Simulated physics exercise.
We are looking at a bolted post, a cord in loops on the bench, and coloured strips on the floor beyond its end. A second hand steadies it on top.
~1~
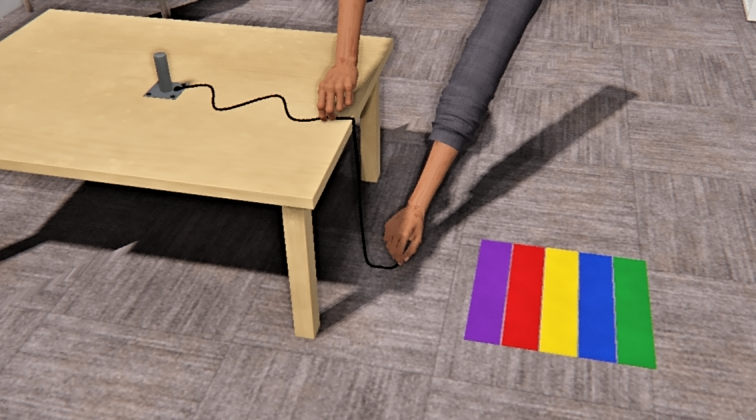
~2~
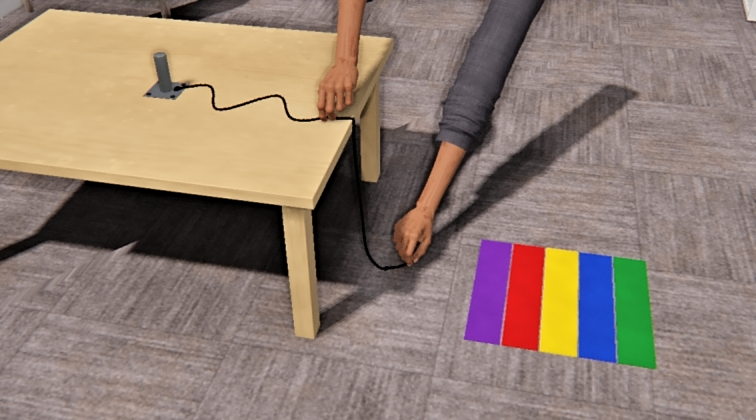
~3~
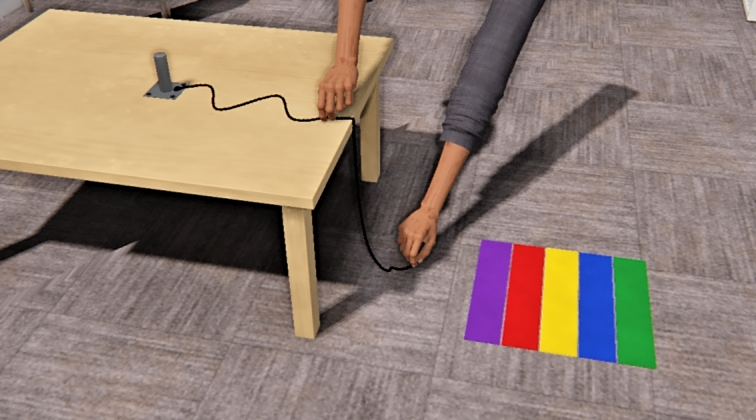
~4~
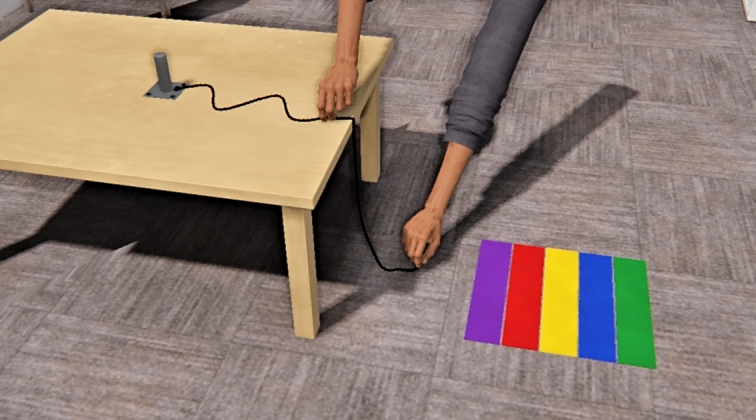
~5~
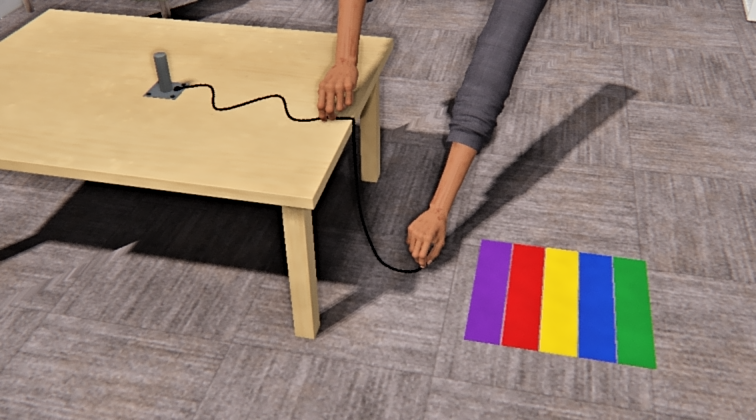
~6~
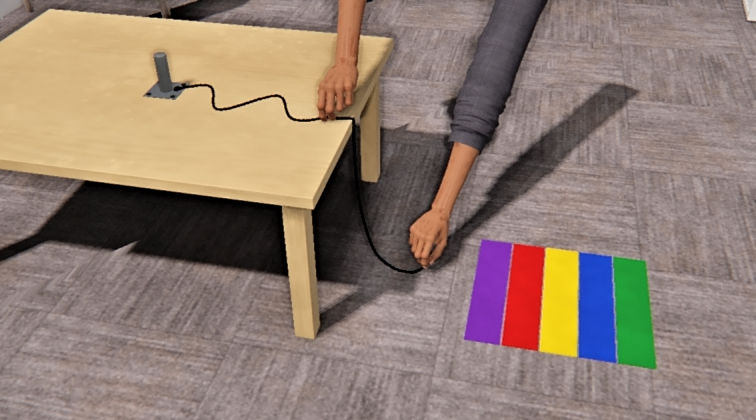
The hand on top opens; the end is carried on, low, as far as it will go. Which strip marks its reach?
The end stops over the blue strip.
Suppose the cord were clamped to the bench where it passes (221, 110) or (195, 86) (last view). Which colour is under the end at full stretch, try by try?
Taking them in turn: Yellow; blue.
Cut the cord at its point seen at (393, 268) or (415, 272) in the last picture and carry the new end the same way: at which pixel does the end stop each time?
Near (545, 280) and (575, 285).
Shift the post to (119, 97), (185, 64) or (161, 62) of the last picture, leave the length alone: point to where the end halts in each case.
In that order: (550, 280), (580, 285) and (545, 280).
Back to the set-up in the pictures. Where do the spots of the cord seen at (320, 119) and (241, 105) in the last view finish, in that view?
The first at (388, 143), the second at (278, 105).
Early on, end near (530, 277); over red.
Midway, end near (574, 283); over yellow.
At the end of the slack, end near (599, 287); over blue. It gets as far as the blue strip.
